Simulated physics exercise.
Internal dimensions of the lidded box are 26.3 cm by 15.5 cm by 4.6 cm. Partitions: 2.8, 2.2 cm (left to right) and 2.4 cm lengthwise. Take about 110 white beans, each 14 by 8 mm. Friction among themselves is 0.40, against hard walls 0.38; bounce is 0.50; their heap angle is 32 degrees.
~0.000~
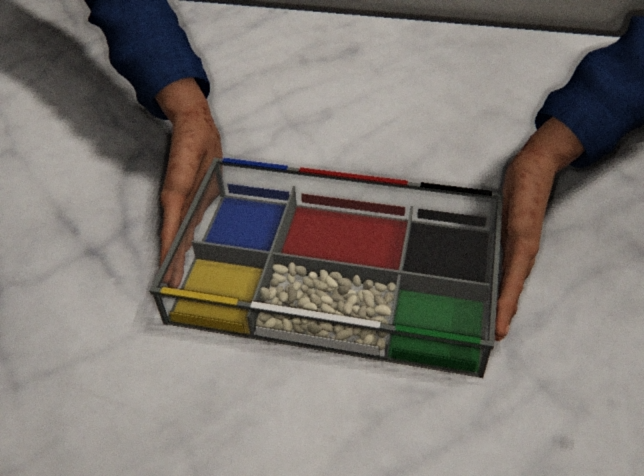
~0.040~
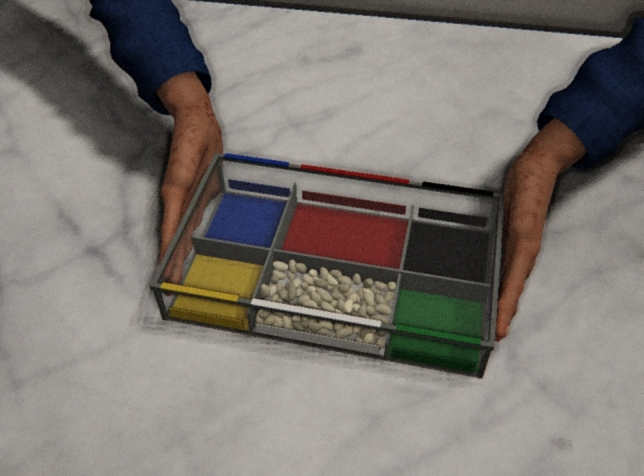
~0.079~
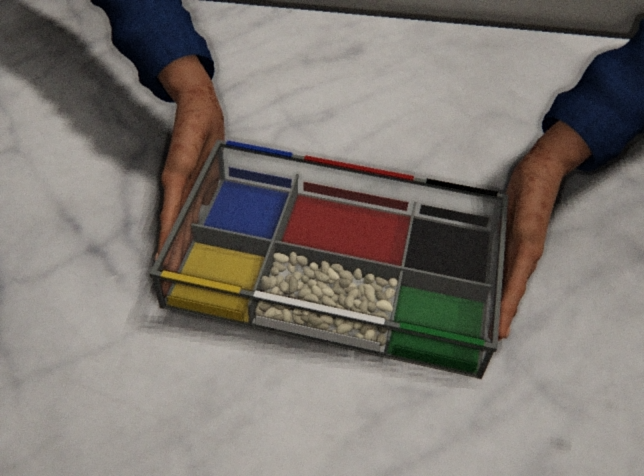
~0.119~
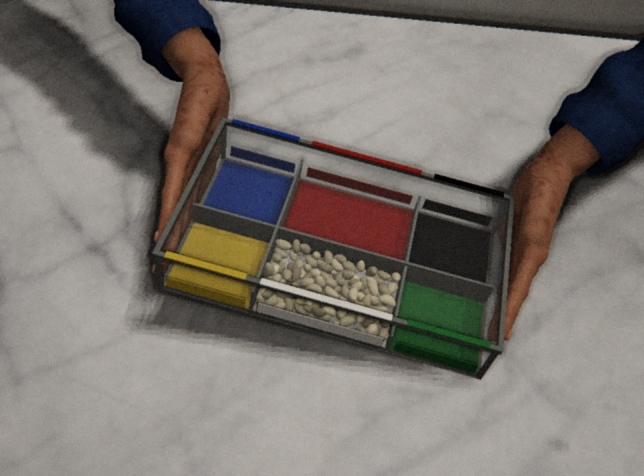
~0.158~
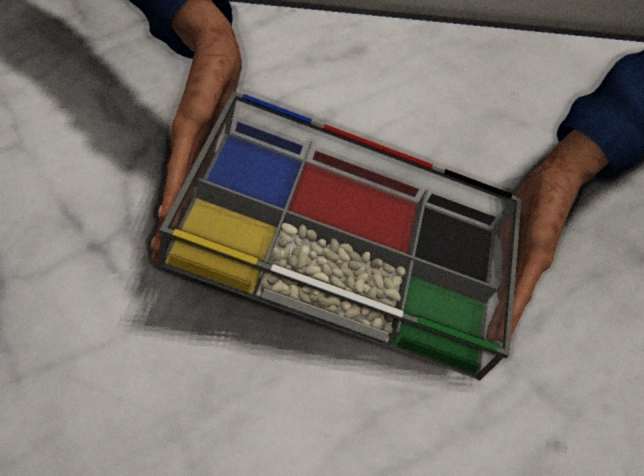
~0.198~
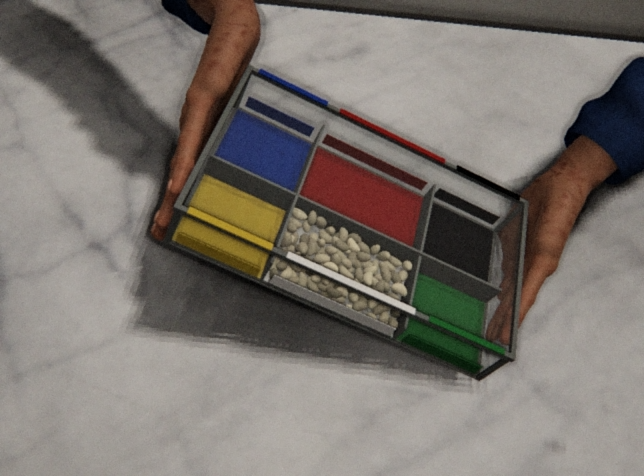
On a pale marble surface, two hands in blue sleeves hold a clear divided box with blue, red, black, yellow and green sections and white beans in the front middle one. The box starts nearly level, then its left side rises steadily into a clear slant, the beans staying in their section.
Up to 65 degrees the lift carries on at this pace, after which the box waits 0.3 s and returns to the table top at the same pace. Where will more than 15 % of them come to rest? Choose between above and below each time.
Red: Below, blue: Below, green: Above, yellow: Below, white: Above, black: Below.
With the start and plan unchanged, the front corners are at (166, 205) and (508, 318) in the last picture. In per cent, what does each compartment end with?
So it works out as red at 0 percent, blue at 0 percent, green at 10 percent, yellow at 0 percent, white at 45 percent and black at 45 percent.
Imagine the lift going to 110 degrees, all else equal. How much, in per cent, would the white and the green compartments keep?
Then white would hold 0 percent and green 85 percent.
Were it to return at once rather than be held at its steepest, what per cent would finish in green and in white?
Green 60; white 40.
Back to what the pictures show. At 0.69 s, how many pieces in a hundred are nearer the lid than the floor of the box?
Around 30 in a hundred, give or take.
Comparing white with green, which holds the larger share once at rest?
That would be the green compartment.
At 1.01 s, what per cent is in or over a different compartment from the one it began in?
About 60 %.
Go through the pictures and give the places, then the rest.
The first frame shows box tilt 0 degrees, front corners at (157, 289) and (488, 343); white 100 %.
The second frame shows box tilt 1 degrees, front corners at (157, 285) and (489, 344).
The third frame shows box tilt 5 degrees, front corners at (157, 273) and (492, 345), lowest corner right front.
The fourth frame shows box tilt 10 degrees, front corners at (159, 253) and (497, 348), lowest corner right front.
The fifth frame shows box tilt 17 degrees, front corners at (167, 230) and (503, 351), lowest corner right front.
The sixth frame shows box tilt 24 degrees, front corners at (181, 207) and (510, 355), lowest corner right front; white 100 %. The box's pace is about 175 degrees a second.
After 0.69 s, tilt 65 degrees; green 50 %, white 50 %, black 5 %.
After 1.01 s, tilt 37 degrees; green 55 %, white 40 %, black 5 %.
After 1.43 s, tilt 0 degrees; green 55 %, white 40 %, black 5 %.
At rest (1.9 s), red 0 %, blue 0 %, green 55 %, yellow 0 %, white 40 %, black 5 %.
